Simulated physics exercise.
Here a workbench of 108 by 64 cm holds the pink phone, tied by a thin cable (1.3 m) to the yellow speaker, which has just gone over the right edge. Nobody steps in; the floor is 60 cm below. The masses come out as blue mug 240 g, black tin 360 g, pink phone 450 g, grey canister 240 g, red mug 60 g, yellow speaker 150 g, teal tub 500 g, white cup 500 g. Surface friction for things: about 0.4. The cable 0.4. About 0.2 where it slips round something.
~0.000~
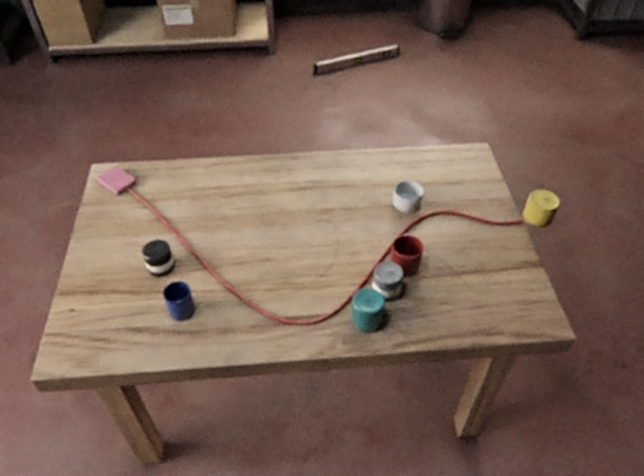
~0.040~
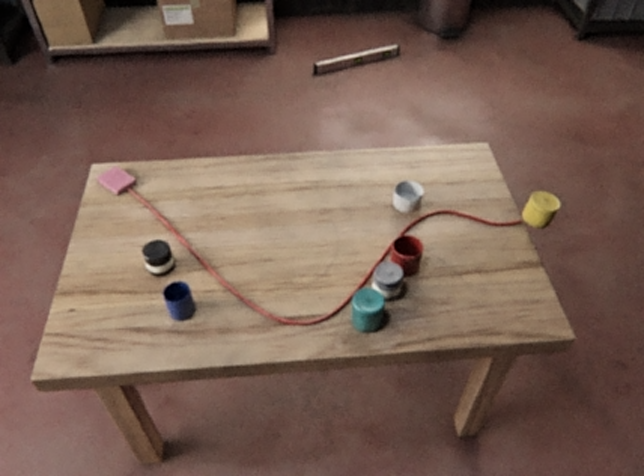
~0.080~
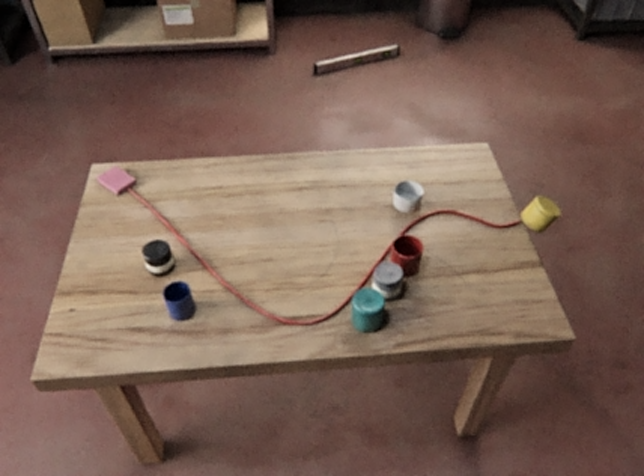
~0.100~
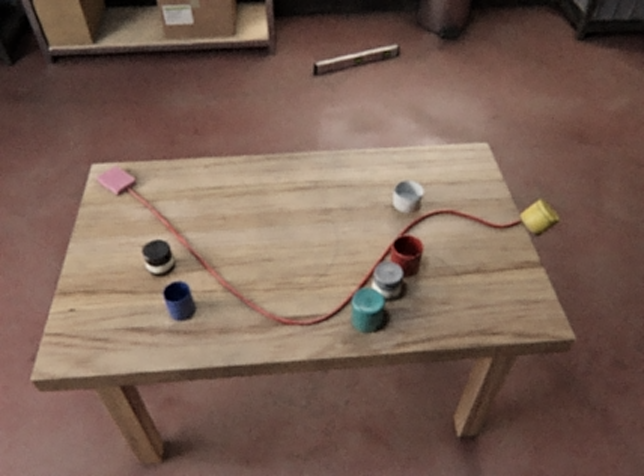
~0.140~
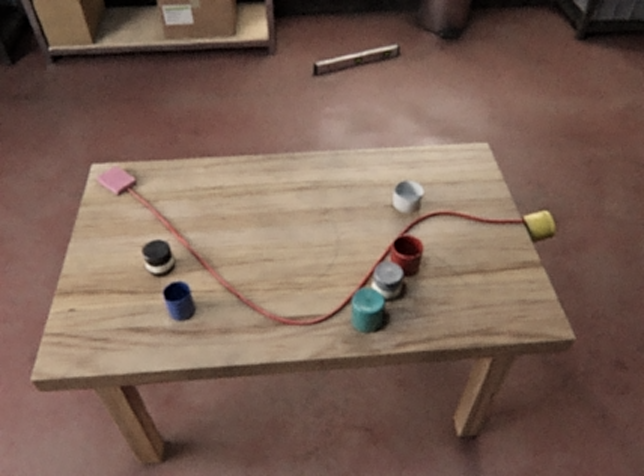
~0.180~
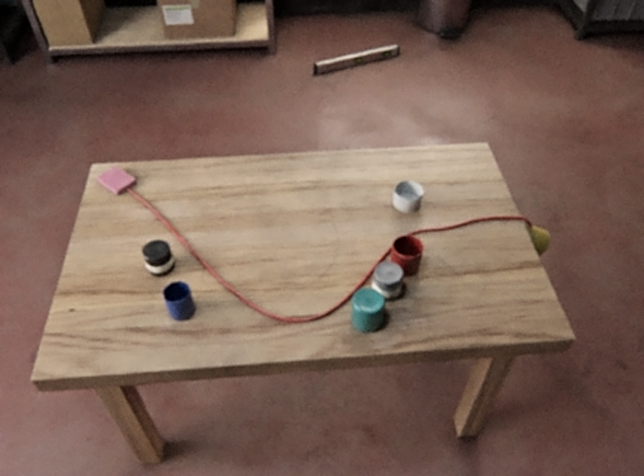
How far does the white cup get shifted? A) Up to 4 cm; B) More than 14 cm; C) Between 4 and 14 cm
The answer is A.
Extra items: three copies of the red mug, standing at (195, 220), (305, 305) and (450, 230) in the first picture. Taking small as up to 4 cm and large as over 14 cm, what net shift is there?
Shift 1: Medium. Shift 2: Major. Shift 3: Medium.
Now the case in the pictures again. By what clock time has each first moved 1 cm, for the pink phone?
Estimate for the pink phone: Near 0.44 seconds.
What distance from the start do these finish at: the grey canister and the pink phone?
Grey canister 0 cm, pink phone 4 cm.
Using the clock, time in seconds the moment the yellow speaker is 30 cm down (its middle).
At about 0.34 s.
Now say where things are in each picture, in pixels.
The first frame shows white cup (409, 190); cable runs through (470, 217) (320, 320) (221, 280) (161, 218).
The second frame shows yellow speaker (545, 201); cable runs through (469, 217) (320, 320) (161, 218).
The third frame shows yellow speaker (540, 214); cable runs through (469, 217) (320, 320) (161, 218).
The fourth frame shows yellow speaker (540, 218); cable runs through (469, 217) (320, 320) (161, 218).
The fifth frame shows yellow speaker (537, 227); cable runs through (471, 217) (320, 320) (161, 218).
The sixth frame shows white cup (409, 190); cable runs through (486, 219) (321, 315) (221, 280) (161, 218).
At 0.4 s, the cable's tail end at (139, 185); yellow speaker over the edge, pink phone 2 cm off its start.
At 0.7 s, the cable's tail end at (146, 183); yellow speaker over the edge, pink phone 3 cm off its start.
At 0.9 s, the cable's tail end at (146, 183); yellow speaker over the edge, pink phone 3 cm off its start at (128, 177).
At 1.2 s, the cable's tail end at (146, 183); yellow speaker over the edge, pink phone 3 cm off its start.
At 2.4 s, the cable's tail end at (146, 183); white cup 0 cm off its start at (409, 190), pink phone 3 cm off its start at (128, 177), yellow speaker over the edge.
